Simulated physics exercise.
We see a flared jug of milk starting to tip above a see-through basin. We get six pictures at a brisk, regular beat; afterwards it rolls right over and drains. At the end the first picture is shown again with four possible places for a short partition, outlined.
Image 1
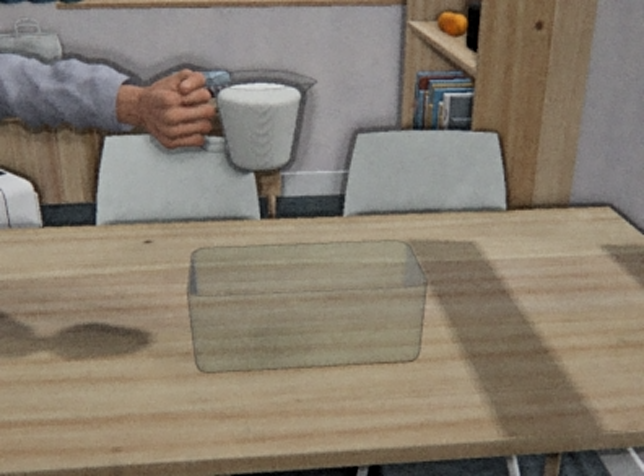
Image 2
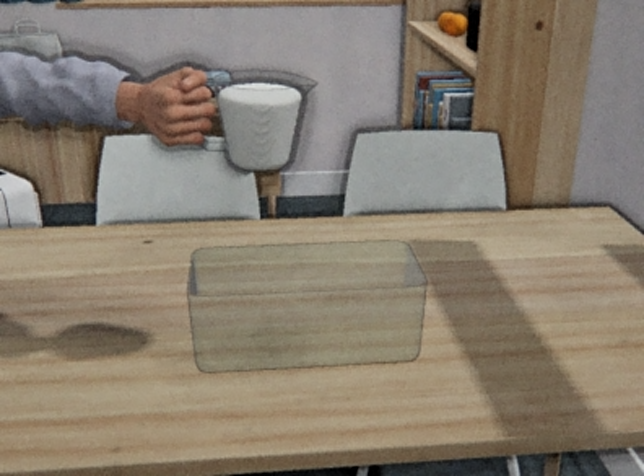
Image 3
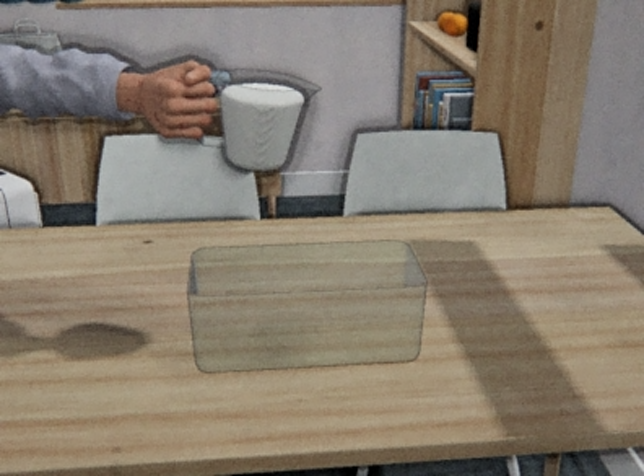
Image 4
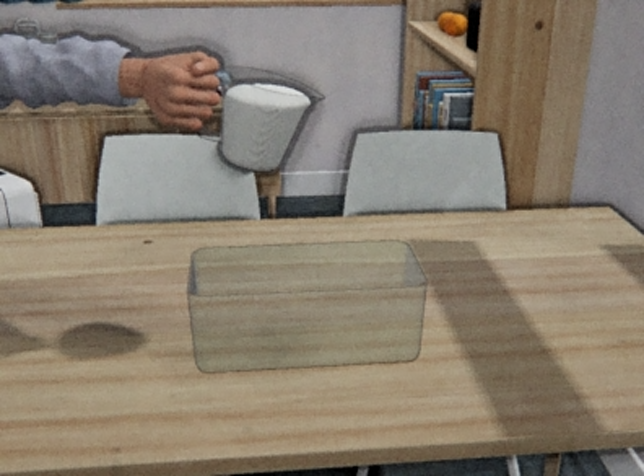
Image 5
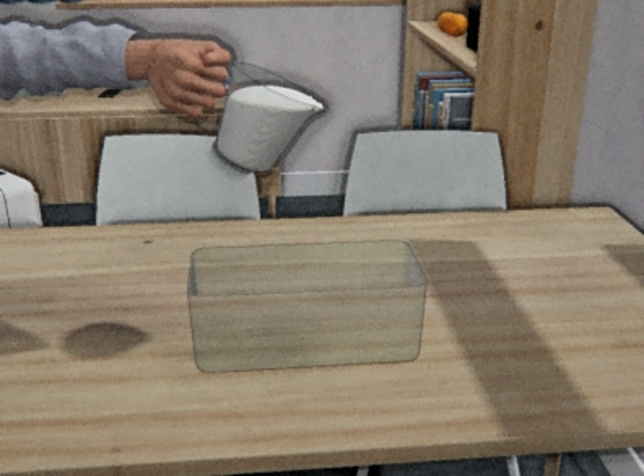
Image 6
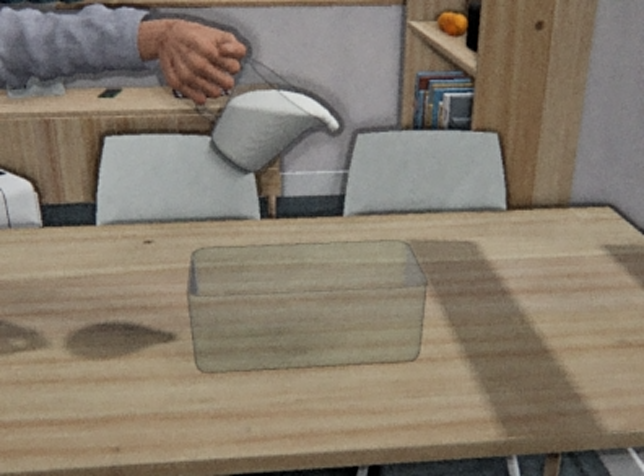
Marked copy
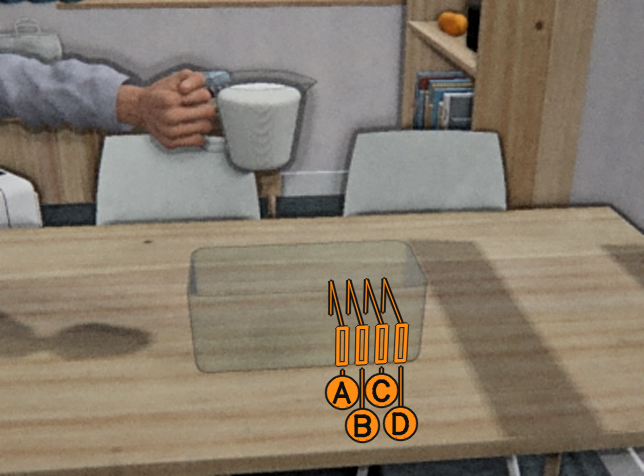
At a wooden table with an empty see-through basin on it, a hand held a flared jug of milk upright, then tilted it steadily to the right until milk slipped over the lip.
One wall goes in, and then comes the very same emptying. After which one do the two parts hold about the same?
B beats the others.
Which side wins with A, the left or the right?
The right one.
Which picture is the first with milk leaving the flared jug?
Picture 6.
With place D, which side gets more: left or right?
The left one.
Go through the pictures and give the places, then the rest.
Upright, lip at (316, 81); basin from (196, 369) to (419, 357); nothing has left yet.
Upright, lip at (317, 83); nothing has left yet.
Tipped about 7°, lip at (320, 88); nothing has left yet.
Tipped about 15°, lip at (324, 97); nothing has left yet.
Tipped about 26°, lip at (327, 109); nothing has left yet.
Tipped about 39°, lip at (328, 124); milk is over the lip, down to (333, 127).
On the marked copy, A at (342, 370); B at (362, 369); C at (381, 368); D at (400, 367).
For place A, about 19 % ends left of the wall and 76 % right of it; 5 % is lost outside.
For place B, about 55 % ends left of the wall and 39 % right of it; 6 % is lost outside.
For place C, about 77 % ends left of the wall and 18 % right of it; 5 % is lost outside.
For place D, about 89 % ends left of the wall and 4 % right of it; 7 % is lost outside.
